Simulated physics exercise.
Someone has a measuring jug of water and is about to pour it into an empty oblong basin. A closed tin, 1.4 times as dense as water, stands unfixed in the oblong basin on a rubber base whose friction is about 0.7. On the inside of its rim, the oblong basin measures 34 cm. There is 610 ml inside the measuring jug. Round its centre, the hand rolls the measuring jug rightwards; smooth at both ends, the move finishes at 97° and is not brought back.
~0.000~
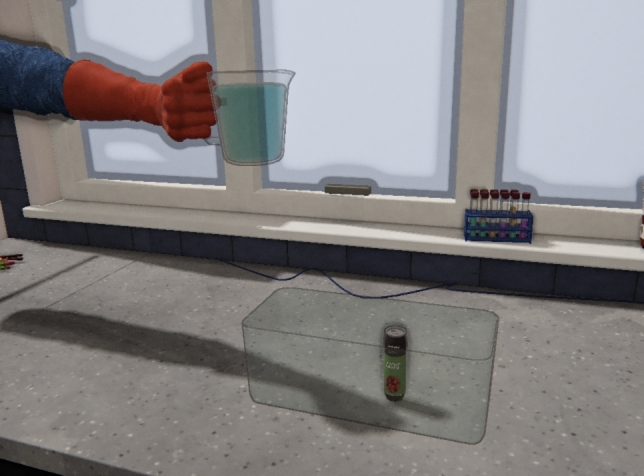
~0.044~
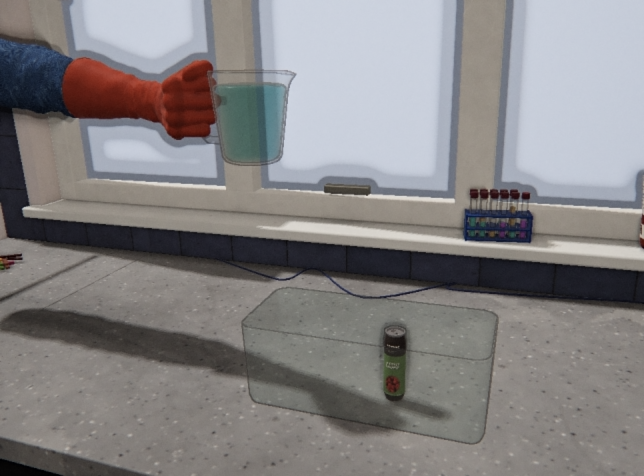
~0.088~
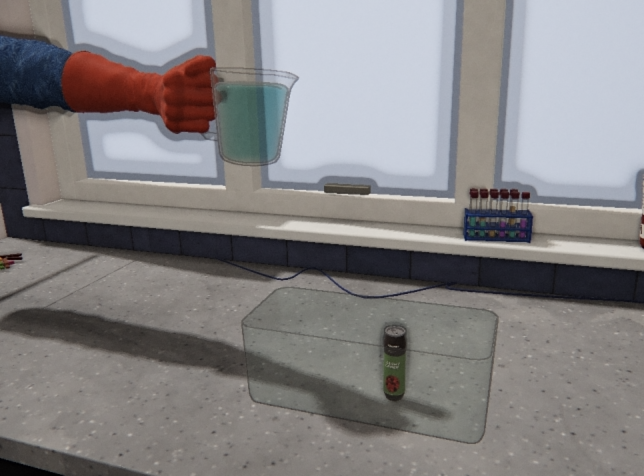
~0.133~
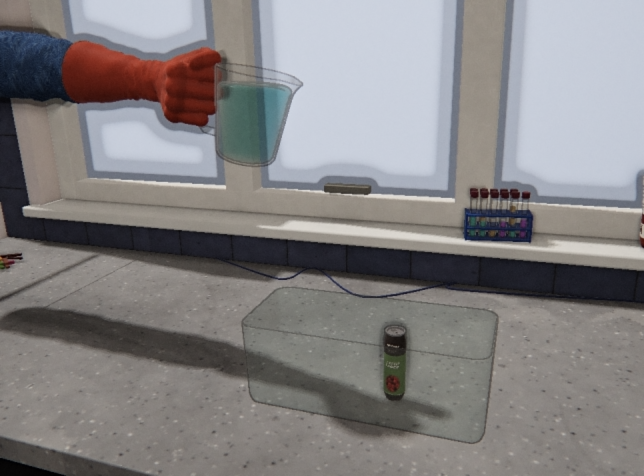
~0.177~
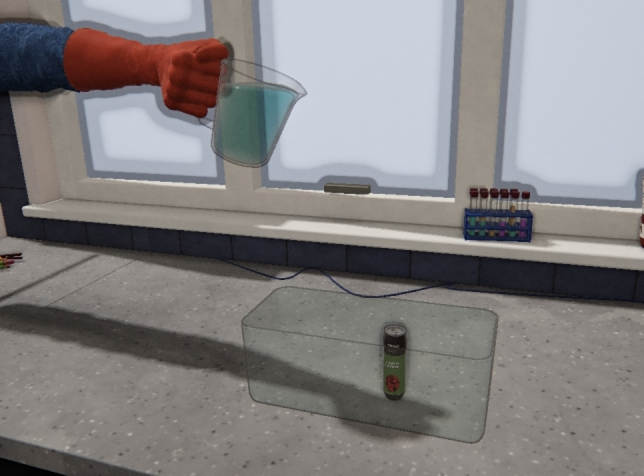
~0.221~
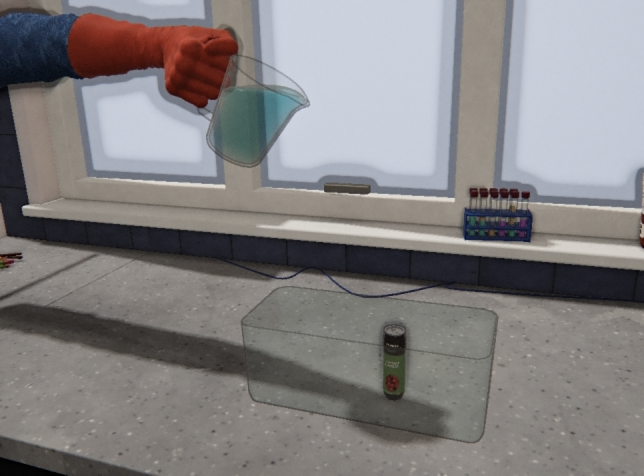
A speckled grey countertop beneath a pale-framed window is seen from slightly above by a camera that stays still. A red-gloved hand with a blue sleeve holds a clear measuring jug of blue-green water at upper left, above a transparent oblong basin with a dark-topped green tin, while a rack of red-capped tubes sits on the sill at right. The hand tilts the jug rightwards, barely at first and then clearly, and the water shifts inside it.
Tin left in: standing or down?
Down.
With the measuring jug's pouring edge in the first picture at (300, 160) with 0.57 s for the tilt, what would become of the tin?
Then it stays on its base.
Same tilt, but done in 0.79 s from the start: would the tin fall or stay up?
Tips over.
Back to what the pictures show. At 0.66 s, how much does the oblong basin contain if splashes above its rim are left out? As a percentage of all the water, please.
Value: Approx. 46 %.
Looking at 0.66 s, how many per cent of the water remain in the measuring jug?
Close to 18 in a hundred.
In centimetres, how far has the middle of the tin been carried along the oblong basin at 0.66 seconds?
Around 2 centimetres.
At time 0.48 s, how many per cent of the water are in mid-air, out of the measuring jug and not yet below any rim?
About 42 per cent.
After 0.48 s the tilt is 91° and 57 per cent is still to pour; the tin stands where it began.
After 0.66 s the tilt is 97° and 18 per cent is still to pour; the tin leans 6°.
After 0.86 s the tilt is 97° and 4 per cent is still to pour; the tin lies on its side.
After 1.07 s the tilt is 97° and 1 per cent is still to pour; the tin lies on its side.
In the end the tin lies on its side.
